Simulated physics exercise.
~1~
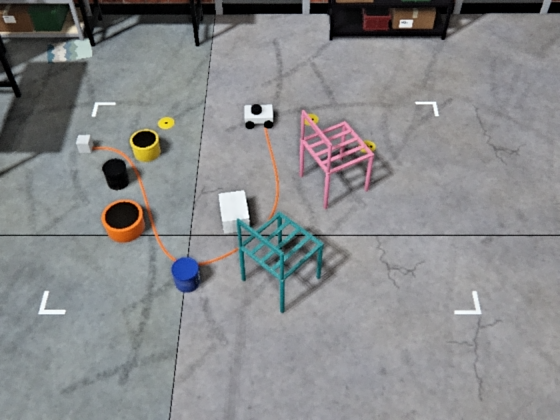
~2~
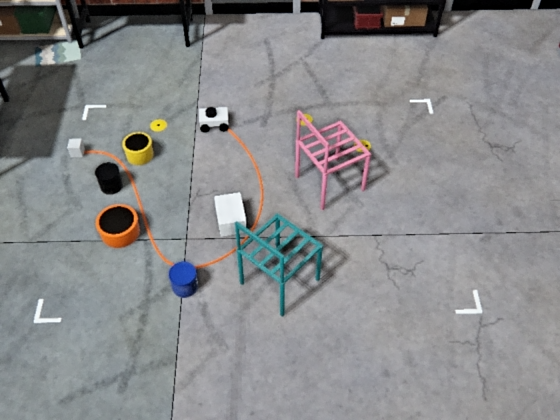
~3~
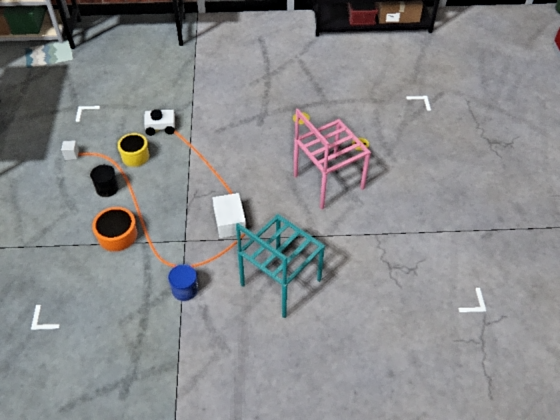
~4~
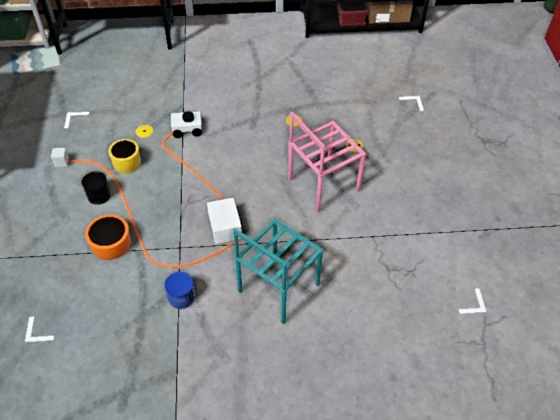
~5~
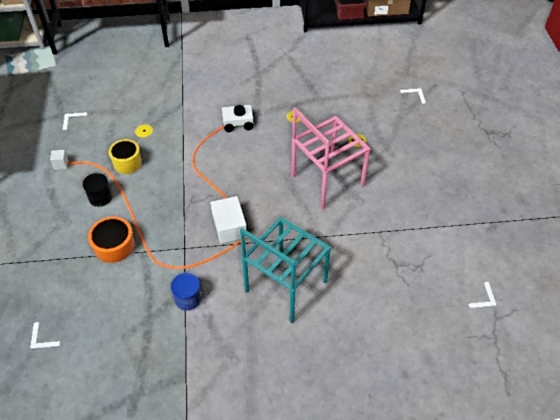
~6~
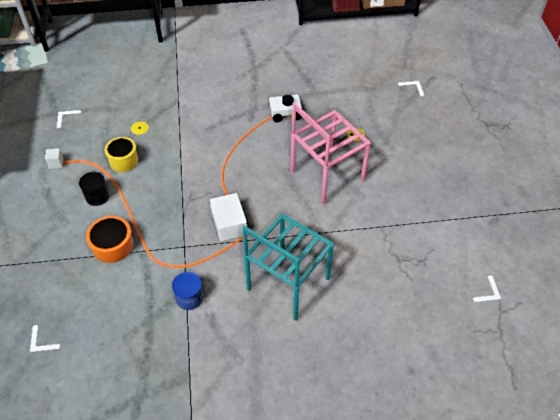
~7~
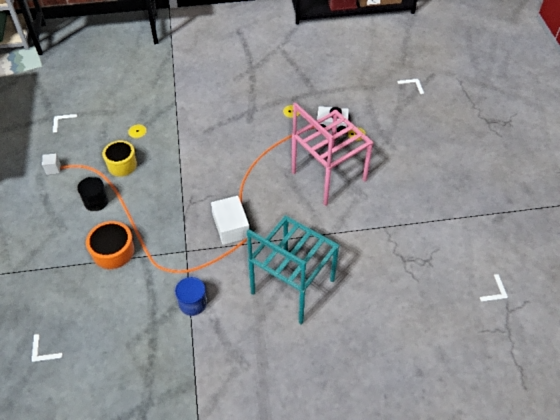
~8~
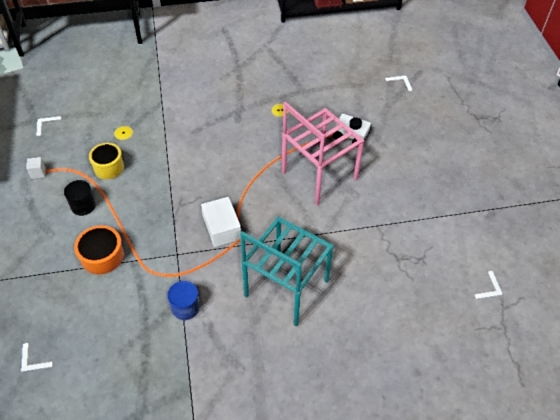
On a concrete floor, a small wheeled cart trailing an orange lead moves left past a pink chair toward a yellow pot, then turns back right and passes beneath the pink chair, ending at its right side while the pots, white carton and teal chair stay put.
